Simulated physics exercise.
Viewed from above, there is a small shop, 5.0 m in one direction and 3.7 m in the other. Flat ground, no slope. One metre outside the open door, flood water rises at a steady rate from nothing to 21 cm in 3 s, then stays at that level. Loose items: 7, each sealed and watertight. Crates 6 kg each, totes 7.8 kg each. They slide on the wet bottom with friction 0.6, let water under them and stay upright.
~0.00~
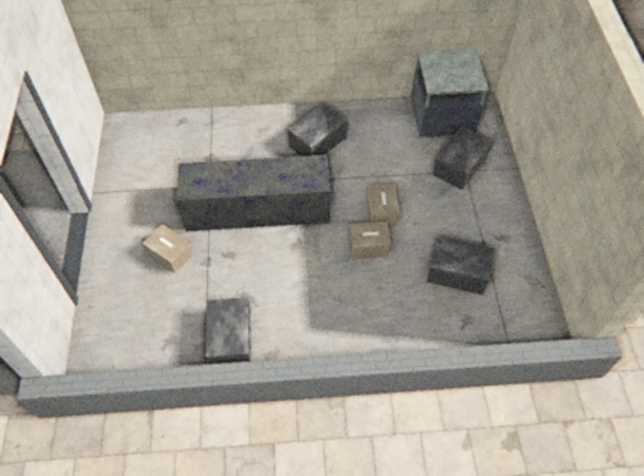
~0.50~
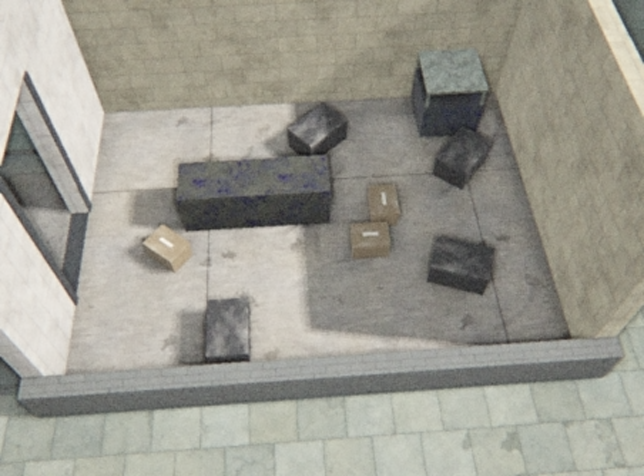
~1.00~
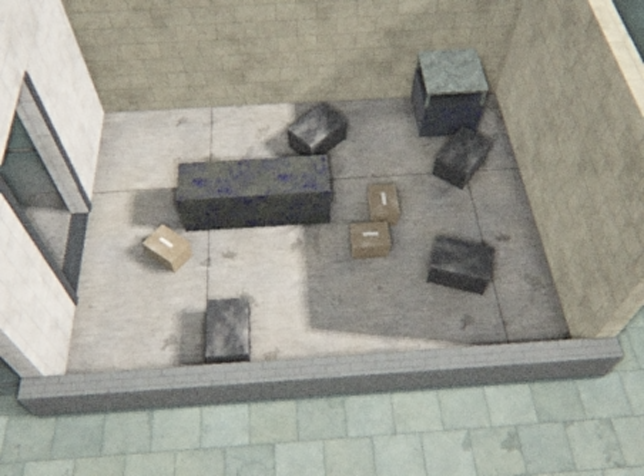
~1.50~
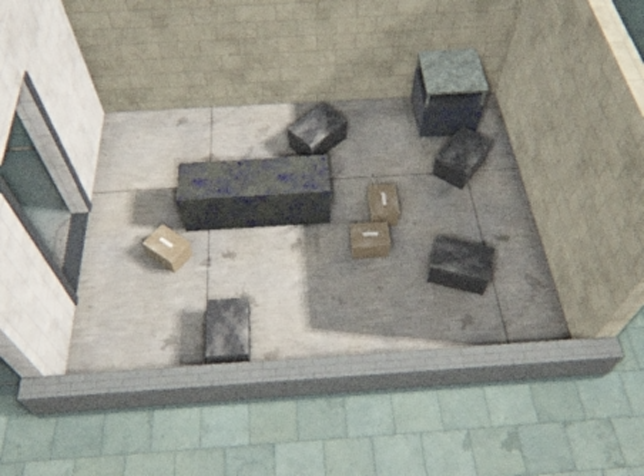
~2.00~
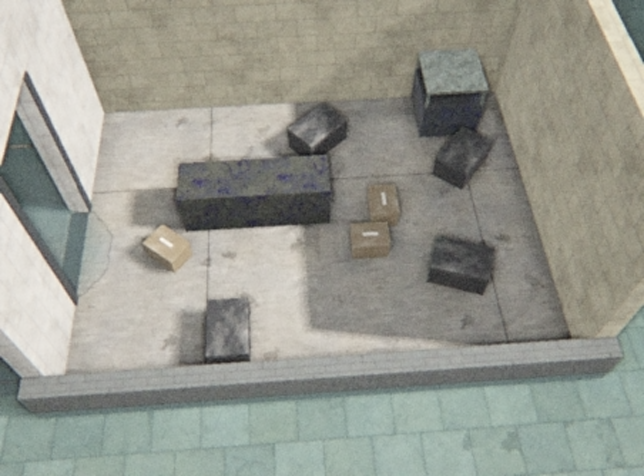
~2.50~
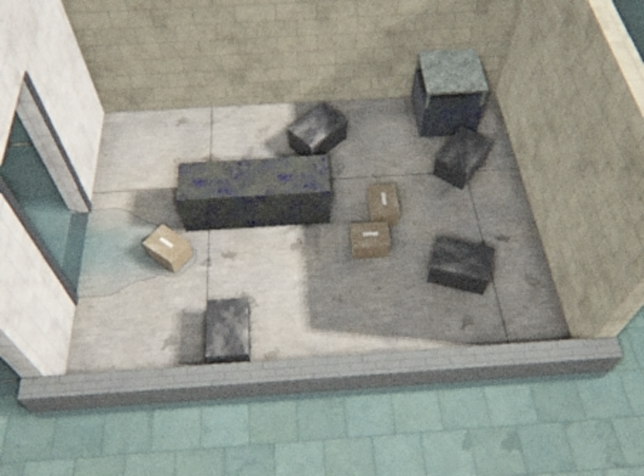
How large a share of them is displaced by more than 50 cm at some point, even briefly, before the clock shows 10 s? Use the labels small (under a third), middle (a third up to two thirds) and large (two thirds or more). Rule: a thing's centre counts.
Middle.
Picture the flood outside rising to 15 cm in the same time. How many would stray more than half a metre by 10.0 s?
Result: 2.
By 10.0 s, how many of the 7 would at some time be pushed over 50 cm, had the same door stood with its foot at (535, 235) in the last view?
Then it comes to 6 of them.
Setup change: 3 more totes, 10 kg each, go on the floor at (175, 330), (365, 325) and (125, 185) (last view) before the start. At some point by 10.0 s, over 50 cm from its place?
In order: Not as far; farther; not as far.
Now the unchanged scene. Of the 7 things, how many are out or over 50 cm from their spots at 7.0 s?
The count is 2.
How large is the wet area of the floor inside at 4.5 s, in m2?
Somewhere around 8.0 m2, roughly.
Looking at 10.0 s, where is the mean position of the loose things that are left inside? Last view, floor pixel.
Around (440, 186).
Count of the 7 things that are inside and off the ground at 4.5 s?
That would be 1 of them.
After 3.5 s 0 of 7 are over 50 cm from their spots; 0 afloat.
After 4.5 s 1 of 7 are over 50 cm from their spots; 1 afloat.
After 7.0 s 2 of 7 are over 50 cm from their spots; 2 afloat.
After 10.0 s 4 of 7 are over 50 cm from their spots, and 4 have been at some point; 6 afloat.
